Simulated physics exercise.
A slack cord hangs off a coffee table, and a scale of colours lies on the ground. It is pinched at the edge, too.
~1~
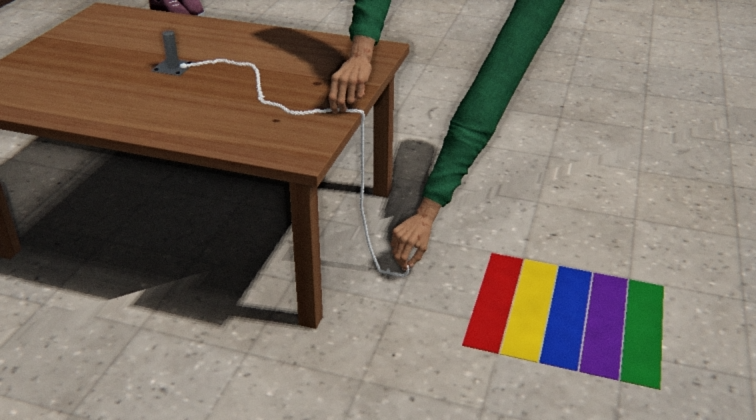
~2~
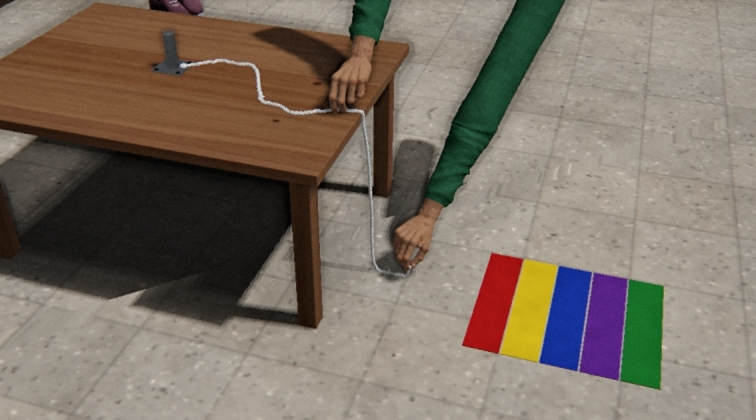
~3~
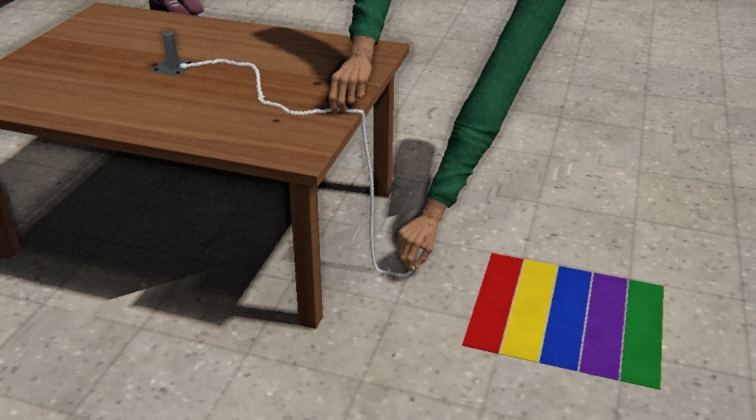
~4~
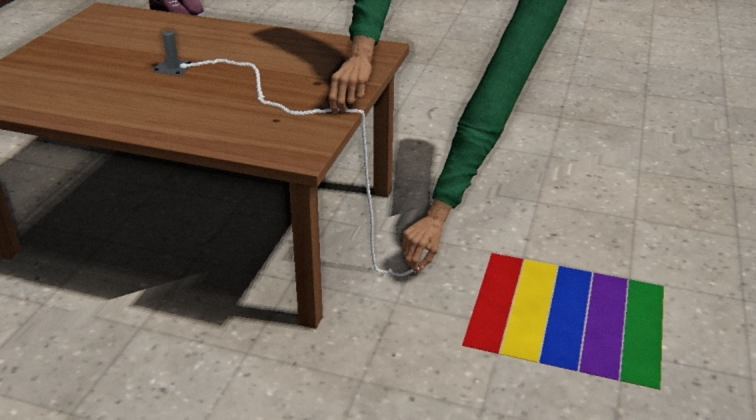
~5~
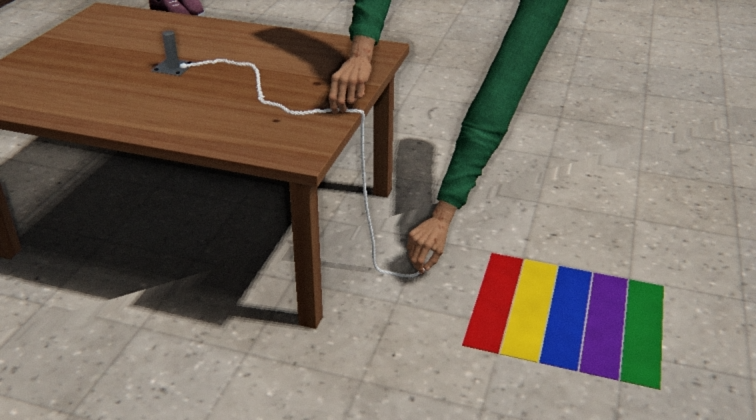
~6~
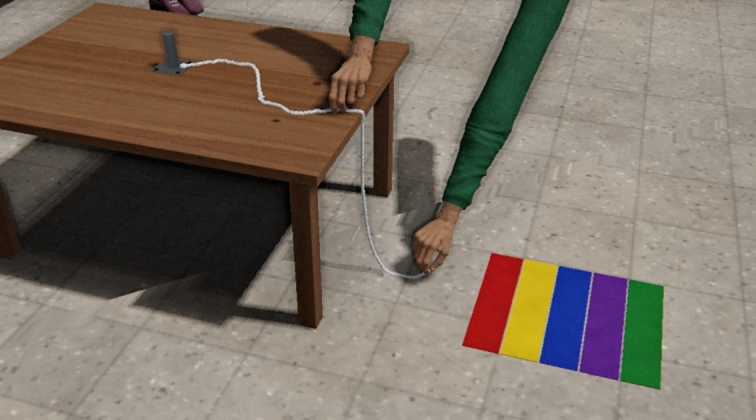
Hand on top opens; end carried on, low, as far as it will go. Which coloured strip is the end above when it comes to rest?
The purple one.
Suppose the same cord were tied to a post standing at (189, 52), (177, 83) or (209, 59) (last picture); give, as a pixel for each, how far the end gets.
Try by try, around (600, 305), (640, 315) and (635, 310).
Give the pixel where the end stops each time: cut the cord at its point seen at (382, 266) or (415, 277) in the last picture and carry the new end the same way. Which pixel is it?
Roughly (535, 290), (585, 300).
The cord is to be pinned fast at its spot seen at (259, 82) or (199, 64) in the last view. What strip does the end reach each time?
Try 1: Blue; try 2: Purple.
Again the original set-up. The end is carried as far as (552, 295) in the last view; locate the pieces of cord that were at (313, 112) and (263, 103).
(368, 130) for the first, (331, 100) for the second.
A little later, end near (552, 295); over blue.
Next, end near (588, 302); over blue.
When it is tight, end near (610, 307); over purple. Over purple.
